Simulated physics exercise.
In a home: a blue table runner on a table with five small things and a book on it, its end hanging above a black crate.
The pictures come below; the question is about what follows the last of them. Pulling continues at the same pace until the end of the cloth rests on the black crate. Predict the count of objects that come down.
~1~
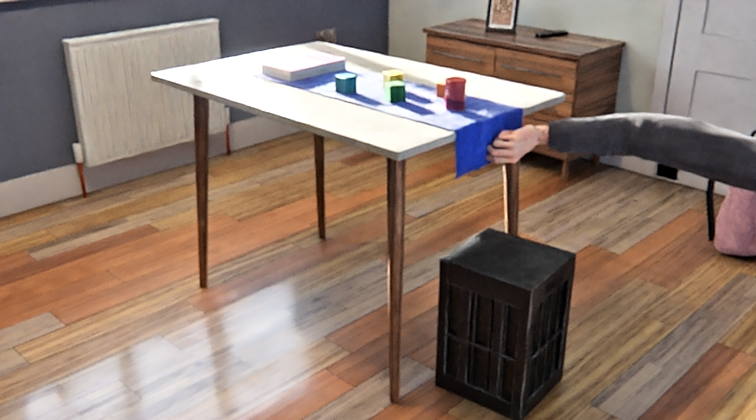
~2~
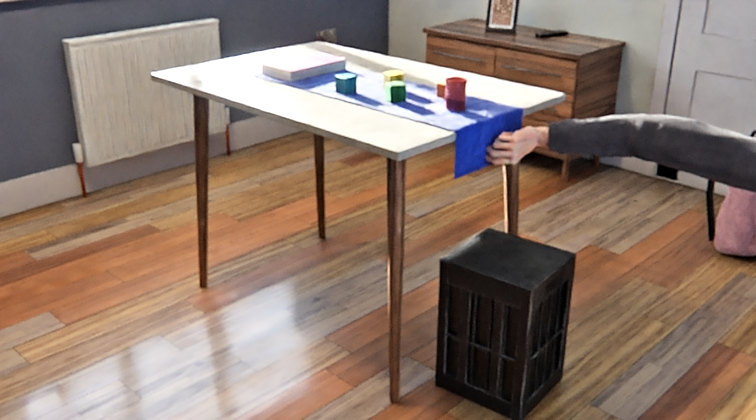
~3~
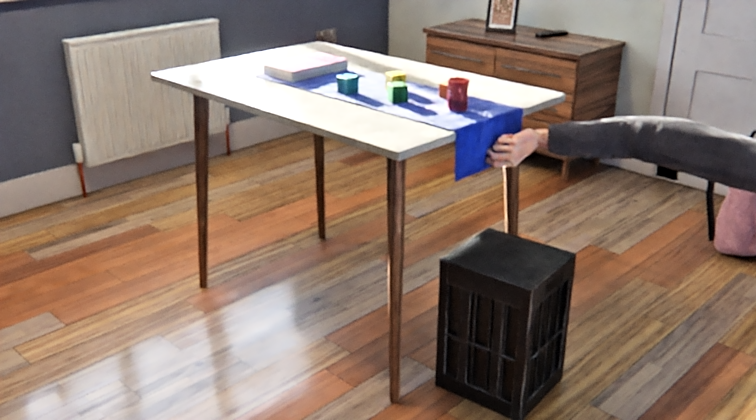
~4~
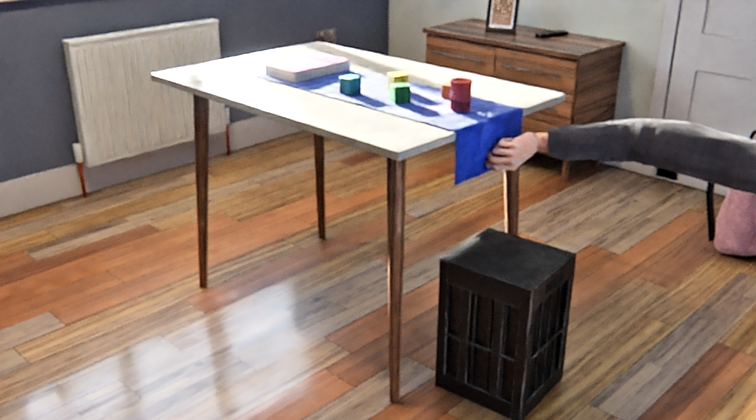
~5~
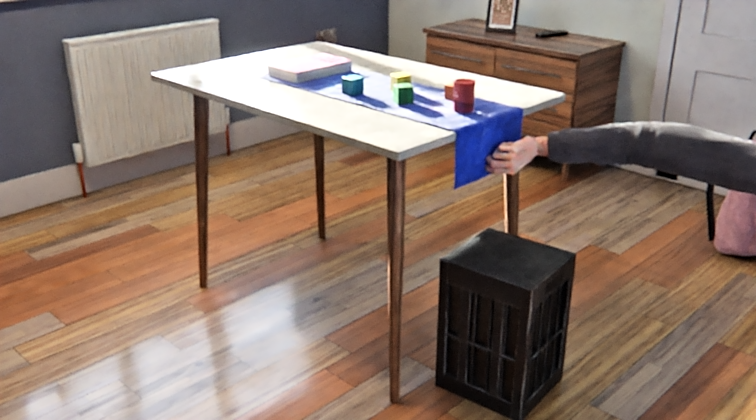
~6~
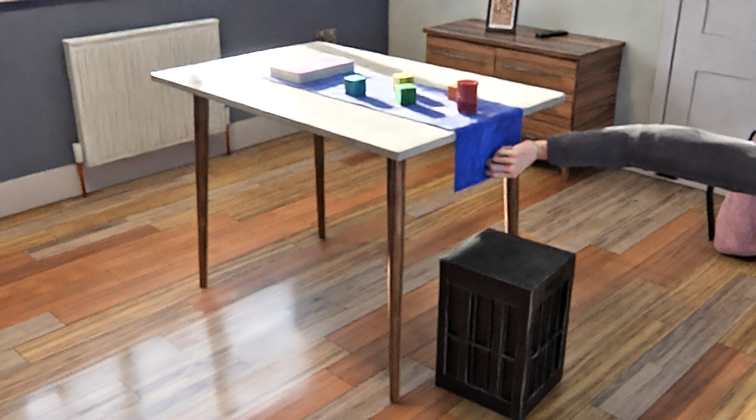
Two items fall.
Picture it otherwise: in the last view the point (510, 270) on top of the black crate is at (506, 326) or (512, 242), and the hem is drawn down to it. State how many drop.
4 and 1.
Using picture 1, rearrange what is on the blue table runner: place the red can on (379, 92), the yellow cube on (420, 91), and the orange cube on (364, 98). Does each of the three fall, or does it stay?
Outcome: Red can stays aboard, yellow cube stays aboard, orange cube stays aboard.
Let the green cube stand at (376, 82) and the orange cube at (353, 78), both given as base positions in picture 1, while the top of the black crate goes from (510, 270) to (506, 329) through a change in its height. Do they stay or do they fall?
Green cube: Safe; orange cube: Safe.
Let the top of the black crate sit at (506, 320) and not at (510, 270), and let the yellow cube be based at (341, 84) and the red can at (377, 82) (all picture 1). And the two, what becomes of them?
Looks like the yellow cube hangs in there, and the red can hangs in there.
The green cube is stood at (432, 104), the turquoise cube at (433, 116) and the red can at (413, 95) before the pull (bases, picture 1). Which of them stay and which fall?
In the end the green cube is no longer on top, the turquoise cube is no longer on top, and the red can is still on top.
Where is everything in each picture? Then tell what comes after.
The first frame shows hem (455, 178); red can (456, 79); orange cube (448, 83); green cube (395, 83); yellow cube (393, 73); turquoise cube (346, 75); top of the crate (510, 270).
The second frame shows hem (453, 178); red can (456, 79).
The third frame shows hem (455, 182); orange cube (451, 83).
The fourth frame shows hem (455, 185); green cube (400, 85); top of the crate (510, 270).
The fifth frame shows hem (454, 189); yellow cube (401, 74).
The sixth frame shows hem (454, 193); red can (468, 82); orange cube (459, 85); green cube (406, 86); yellow cube (403, 75); turquoise cube (355, 78).
A little later, hem near (487, 217); red can gone.
Next, hem on the crate; red can and orange cube gone.
When it is over, hem on the crate; red can and orange cube gone. The count of fallen things is two.
